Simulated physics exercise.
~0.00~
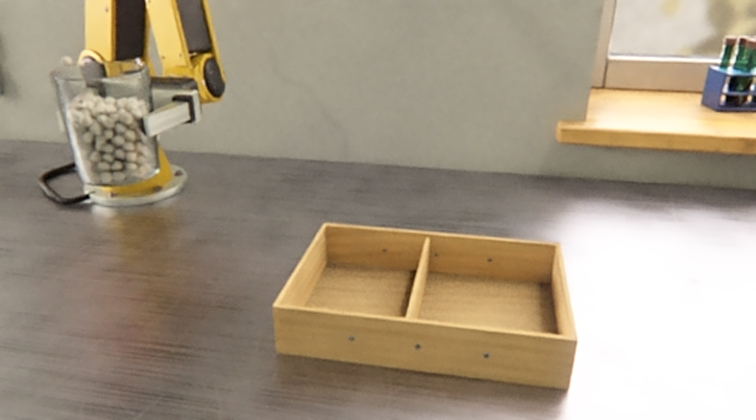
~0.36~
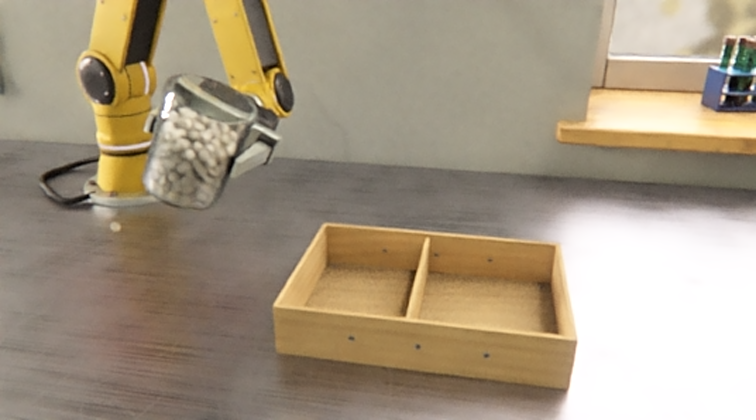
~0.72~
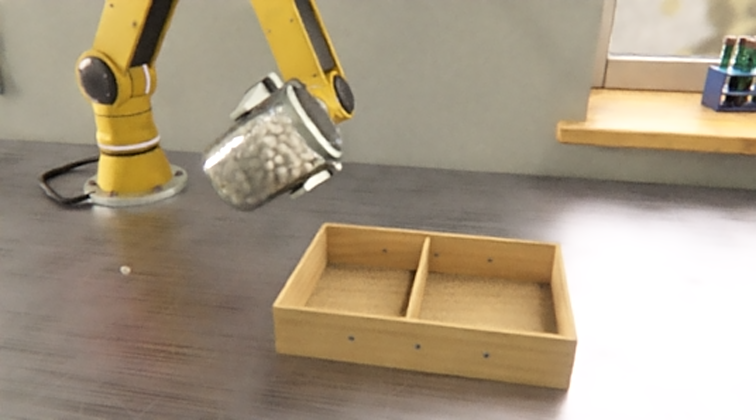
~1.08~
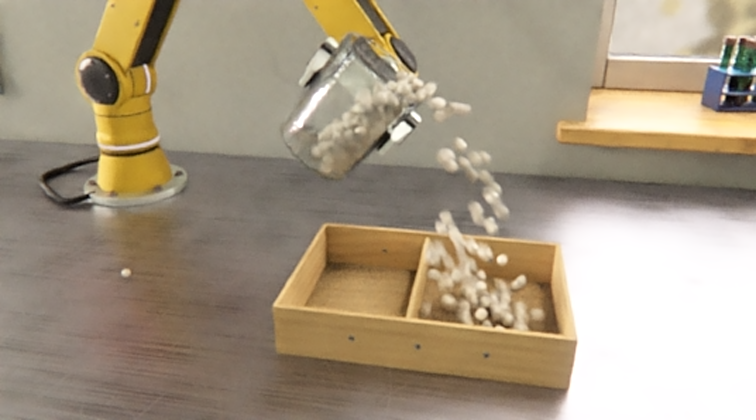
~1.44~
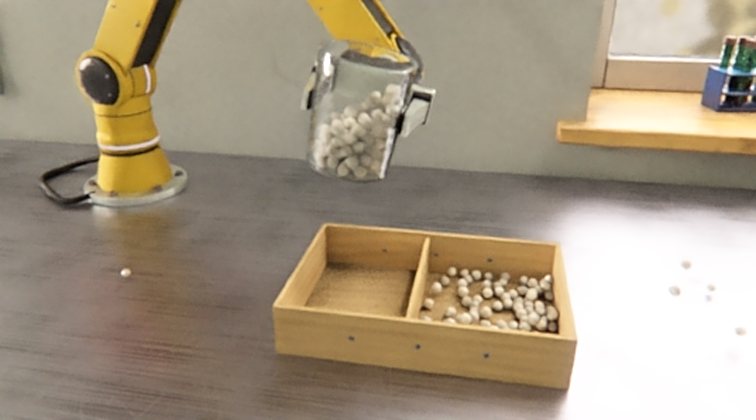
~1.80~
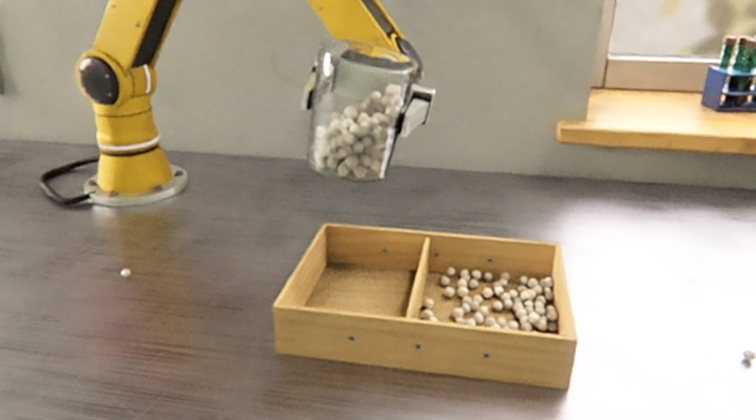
On a dark table, a yellow robot arm pours some pale beads into a divided wooden tray's right side, scattering a few.
